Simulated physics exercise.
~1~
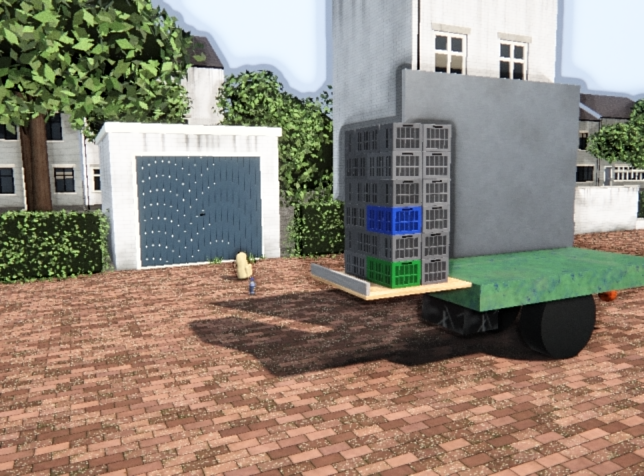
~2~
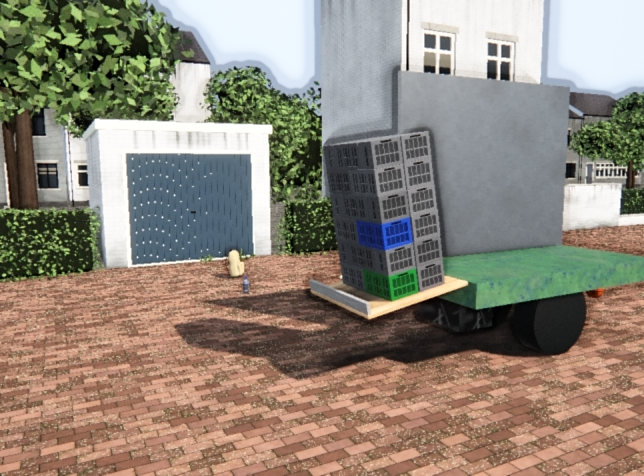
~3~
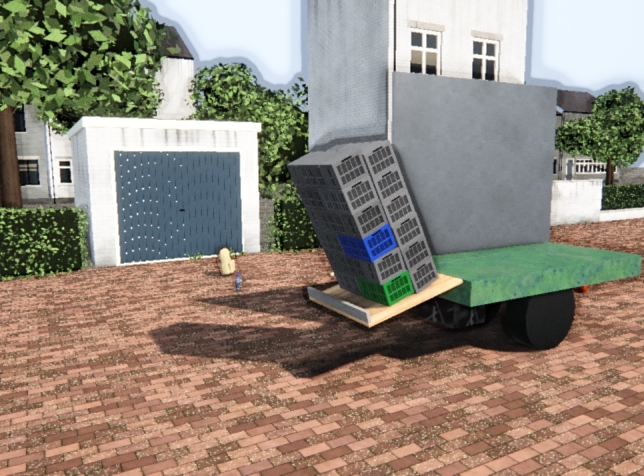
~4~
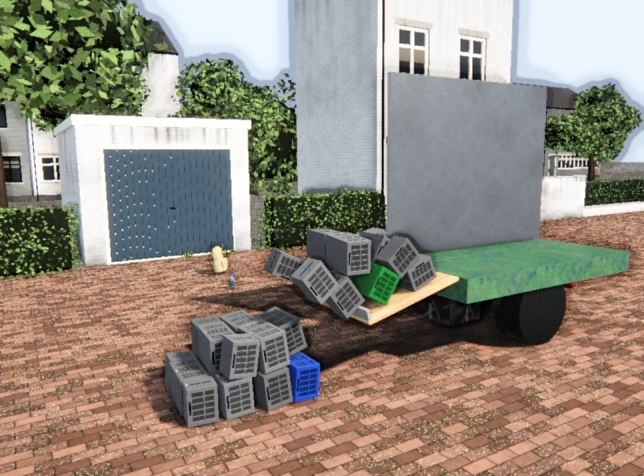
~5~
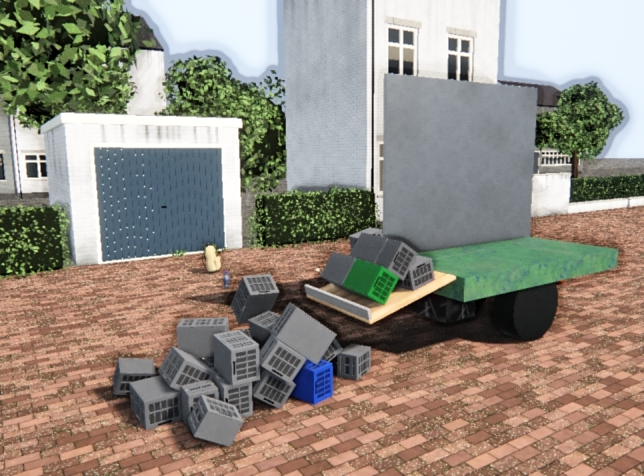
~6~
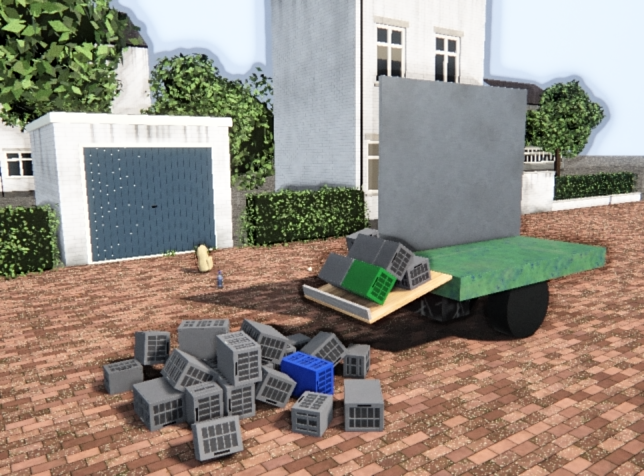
A tall stack of dark grey crates, with one blue and one green among them, stands on a pale platform at the left end of a green truck bed, seen from across a brick-paved yard. A grey panel rises behind it, and a white garage with a blue door stands to the left. The platform tips down to the left and the stack leans with it. The crates then topple, many tumbling onto the bricks and scattering as the view drifts slightly sideways. At the end, most lie strewn on the ground, the blue one among them, while the green one rests tilted with a few greys on the sloping platform.
